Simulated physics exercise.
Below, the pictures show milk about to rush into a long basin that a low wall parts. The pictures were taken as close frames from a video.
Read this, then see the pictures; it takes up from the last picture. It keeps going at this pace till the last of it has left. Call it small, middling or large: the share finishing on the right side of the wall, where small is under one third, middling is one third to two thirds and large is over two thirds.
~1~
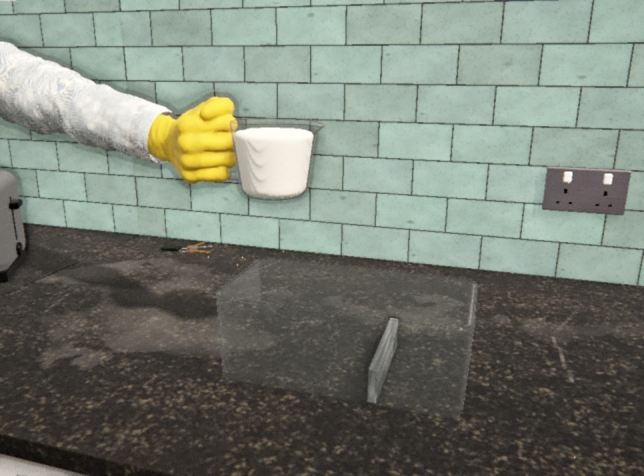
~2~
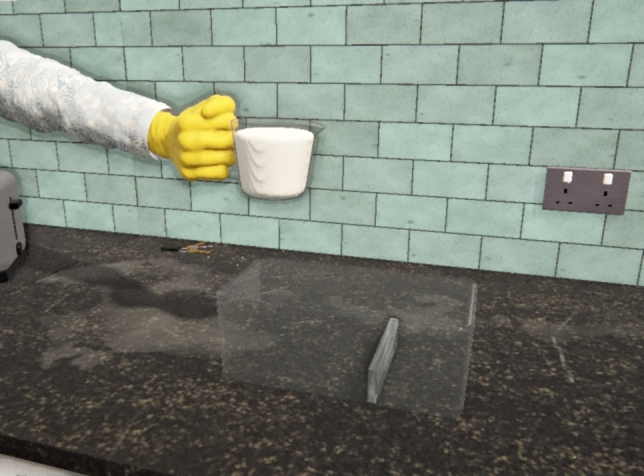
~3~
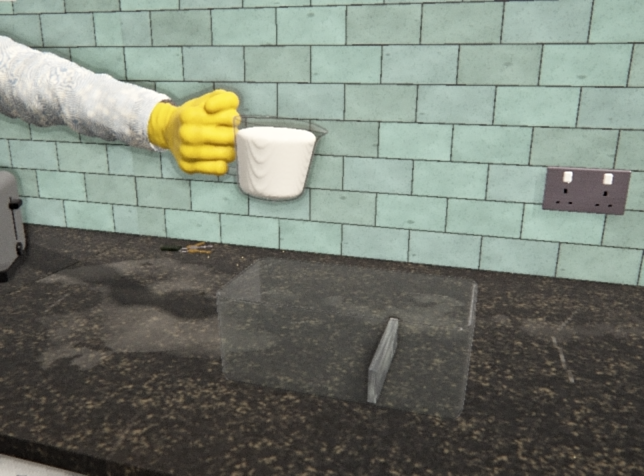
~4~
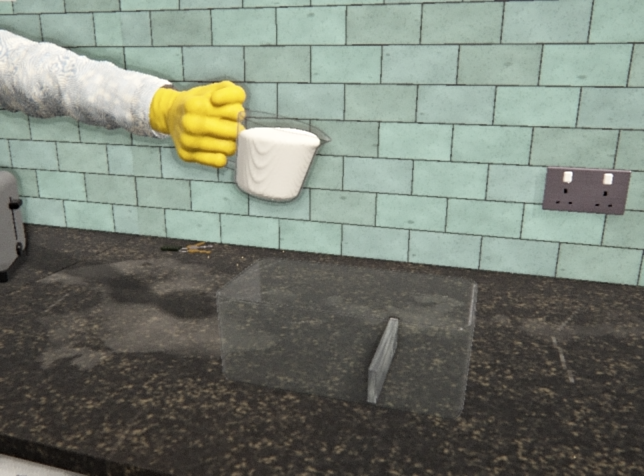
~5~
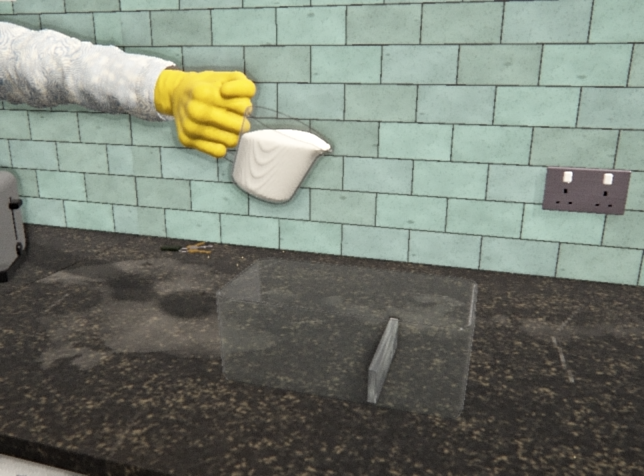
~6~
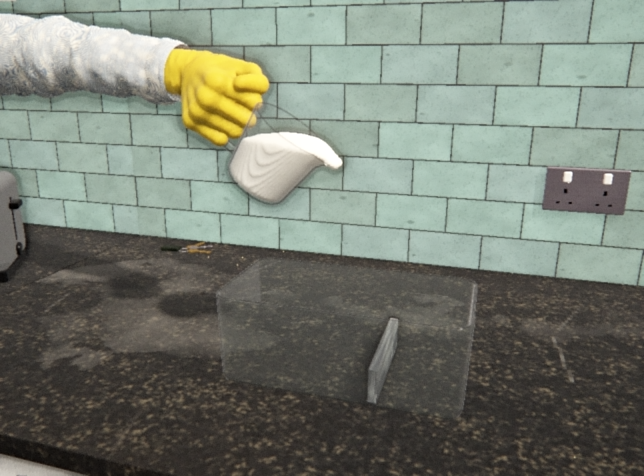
Small.
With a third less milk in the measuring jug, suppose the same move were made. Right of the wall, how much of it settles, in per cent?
About 5 percent.
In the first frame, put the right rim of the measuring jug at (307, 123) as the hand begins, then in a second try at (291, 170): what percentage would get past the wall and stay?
5 % and 5 %.
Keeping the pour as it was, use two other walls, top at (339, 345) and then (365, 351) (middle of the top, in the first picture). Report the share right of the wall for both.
Try one about 75 %, try two about 40 %.
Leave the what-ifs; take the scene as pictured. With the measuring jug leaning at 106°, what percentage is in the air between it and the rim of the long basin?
Roughly 35 percent.
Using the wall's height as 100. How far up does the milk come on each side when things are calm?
On the left 30 %, on the right 10 %.
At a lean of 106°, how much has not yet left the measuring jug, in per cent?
It still holds close to 30 per cent at that lean.
A moment on, the measuring jug is tipped right over and 28 per cent is still to pour, 28 is left of the wall and 6 right of it.
Next, the measuring jug is tipped right over and 1 per cent is still to pour, 85 is left of the wall and 7 right of it.
Then the measuring jug is tipped right over and 0 per cent is still to pour, 85 is left of the wall and 11 right of it.
Later the measuring jug is tipped right over and 0 per cent is still to pour, 84 is left of the wall and 11 right of it.
At rest 84 per cent lies left of the wall, 11 right of it and 4 outside.
